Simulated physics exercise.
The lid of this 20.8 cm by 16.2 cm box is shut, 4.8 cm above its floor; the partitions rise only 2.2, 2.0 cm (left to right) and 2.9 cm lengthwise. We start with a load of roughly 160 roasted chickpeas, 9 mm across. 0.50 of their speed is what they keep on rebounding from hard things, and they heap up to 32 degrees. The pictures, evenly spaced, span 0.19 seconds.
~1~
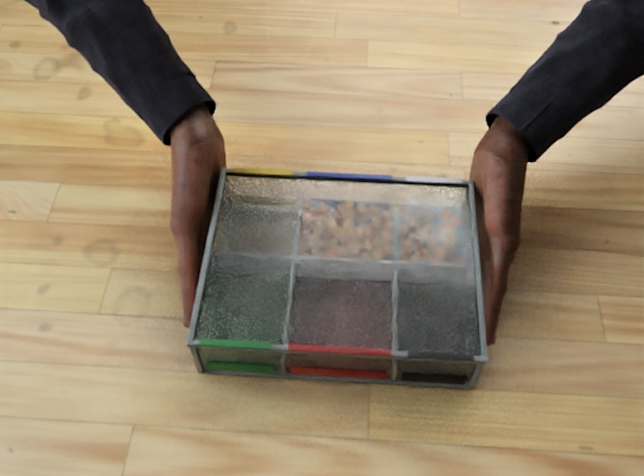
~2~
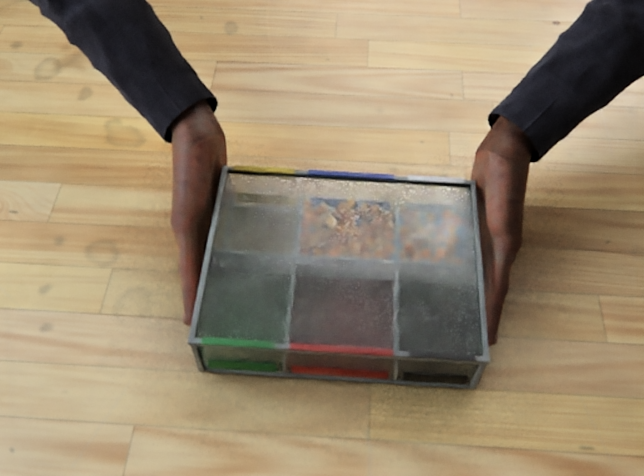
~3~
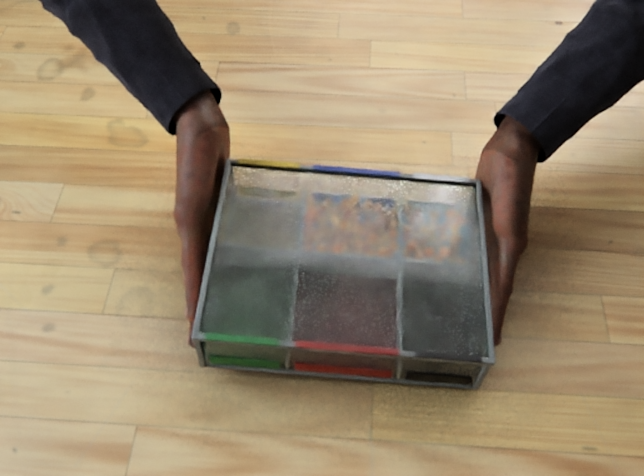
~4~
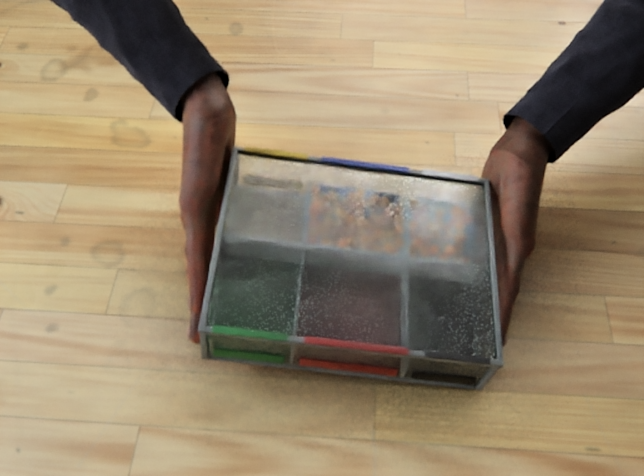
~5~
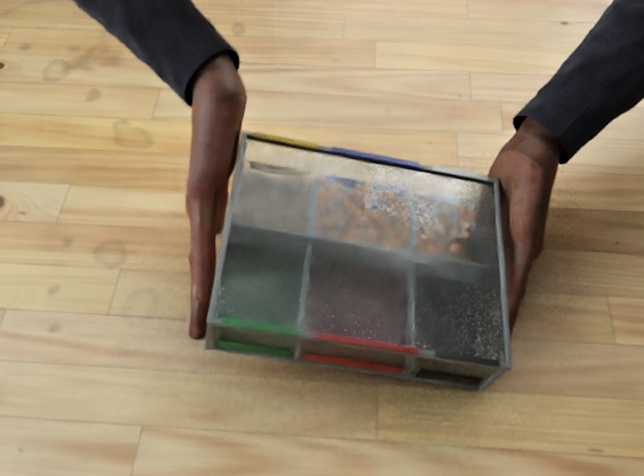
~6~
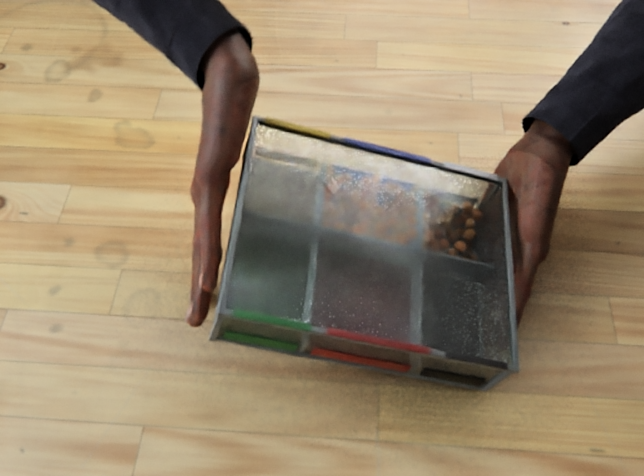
Two hands holding a clear-lidded compartment box of small round brown pieces on a wooden surface, gradually tilting it down toward the right.
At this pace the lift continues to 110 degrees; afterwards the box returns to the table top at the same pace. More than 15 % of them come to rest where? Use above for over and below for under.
Verdicts: Red below, blue below, green below, yellow below, white above, black above.
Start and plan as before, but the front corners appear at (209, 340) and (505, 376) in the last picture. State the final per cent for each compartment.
Red 5; blue 10; green 0; yellow 0; white 25; black 60.
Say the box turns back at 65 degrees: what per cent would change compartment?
Result: Some 20 %.
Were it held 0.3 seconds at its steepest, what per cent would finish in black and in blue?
Final amounts would be black 20% and blue 0%.
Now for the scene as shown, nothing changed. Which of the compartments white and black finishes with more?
White.
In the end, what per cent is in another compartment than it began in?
About 70 per cent.
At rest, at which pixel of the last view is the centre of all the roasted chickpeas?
Approximately (455, 256) in the last view.
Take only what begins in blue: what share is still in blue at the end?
I'd estimate about 0 %.
Then, 0.78 s after the last picture, tilt 110 degrees; blue 20 %, white 70 %, black 10 %.
Then, 1.29 s after the last picture, tilt 49 degrees; white 75 %, black 25 %.
Then, 1.87 s after the last picture, tilt 0 degrees; white 75 %, black 25 %.
In the end, red 0 %, blue 0 %, green 0 %, yellow 0 %, white 75 %, black 25 %.
